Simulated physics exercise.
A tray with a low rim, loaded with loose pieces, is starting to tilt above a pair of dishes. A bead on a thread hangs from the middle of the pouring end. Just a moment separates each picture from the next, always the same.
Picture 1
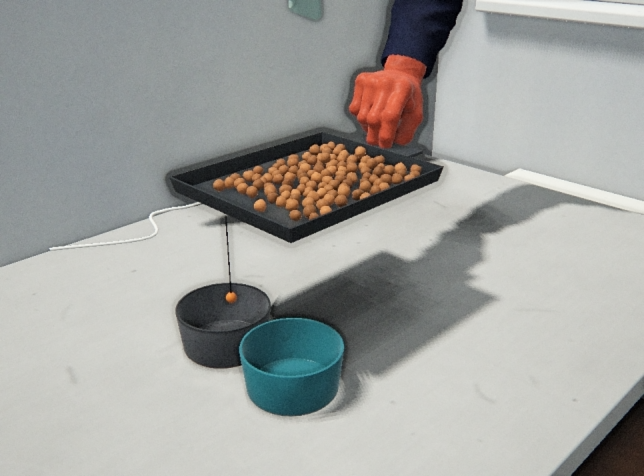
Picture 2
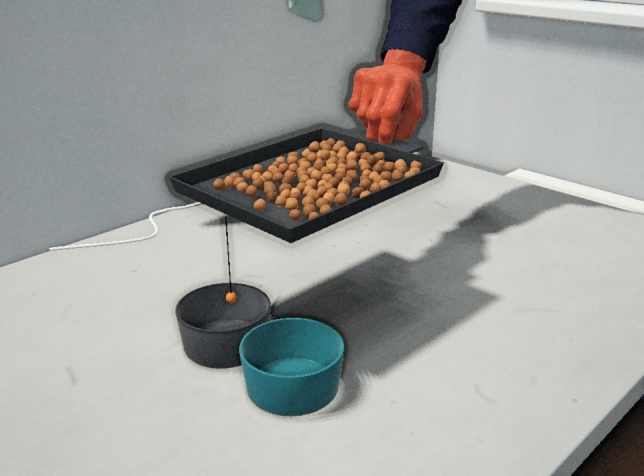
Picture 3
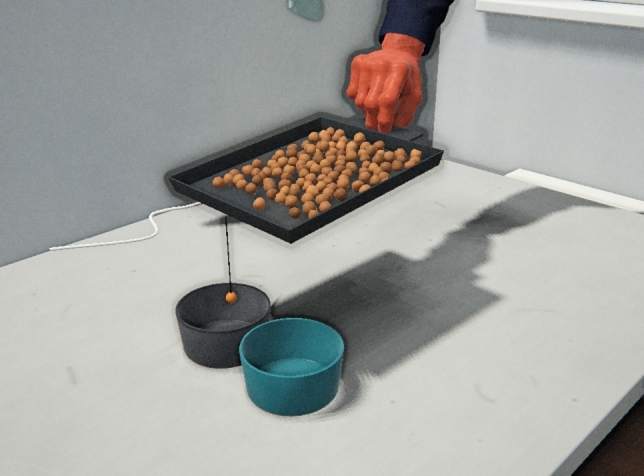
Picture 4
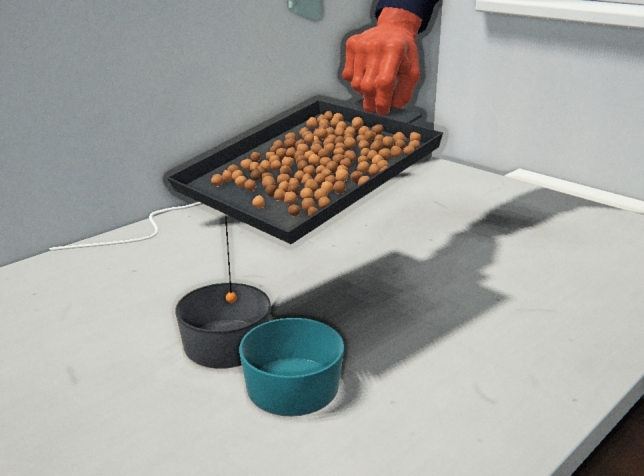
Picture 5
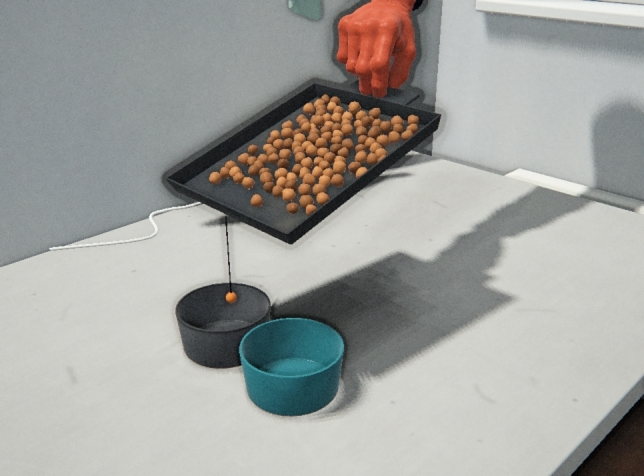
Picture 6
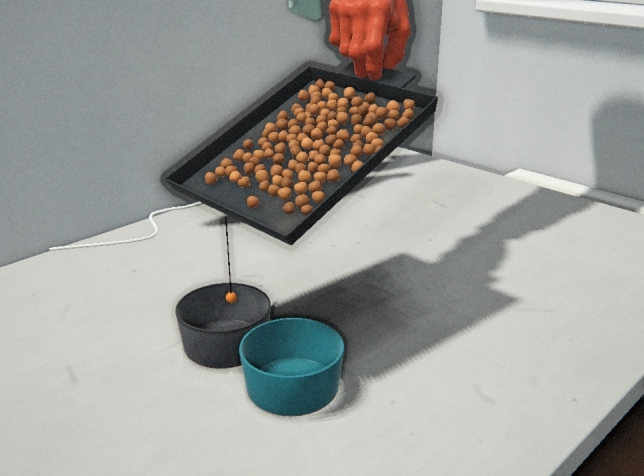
In this clip, a red-gloved hand raises the far end of a dark tray of round brown pieces, tilting it gradually toward two bowls, one dark gray and one teal, while a bead hangs still on a thread.
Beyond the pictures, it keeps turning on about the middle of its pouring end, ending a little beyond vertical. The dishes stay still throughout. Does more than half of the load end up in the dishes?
No.
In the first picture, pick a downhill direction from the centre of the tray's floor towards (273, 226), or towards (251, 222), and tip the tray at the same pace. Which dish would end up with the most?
Result of try 1 is the right side, of try 2 the right side.
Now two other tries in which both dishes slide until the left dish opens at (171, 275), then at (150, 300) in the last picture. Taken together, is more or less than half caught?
Try 1: A lesser share; try 2: The greater share.
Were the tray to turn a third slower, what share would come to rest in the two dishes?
About 10 %.
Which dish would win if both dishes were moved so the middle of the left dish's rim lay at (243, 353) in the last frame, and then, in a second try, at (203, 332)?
The left of the pair the first time, the left of the pair the second.
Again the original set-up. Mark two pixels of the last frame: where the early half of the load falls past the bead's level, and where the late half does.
First part (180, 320), rest (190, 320).
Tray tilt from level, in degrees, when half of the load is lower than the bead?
115°, roughly.
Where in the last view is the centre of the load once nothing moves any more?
(161, 386).
Shortly afterwards, tray tipped steeply; all but a few on the tray; only a few in the air.
Next, tray tipped past a quarter turn; the bulk on the tray; a little outside both; a little in the air.
Some moments later, tray tipped past a quarter turn; a little in the right dish; a little in the left dish; the bulk outside both.
In the end, tray tipped past a quarter turn; a little in the right dish; a little in the left dish; the bulk outside both.
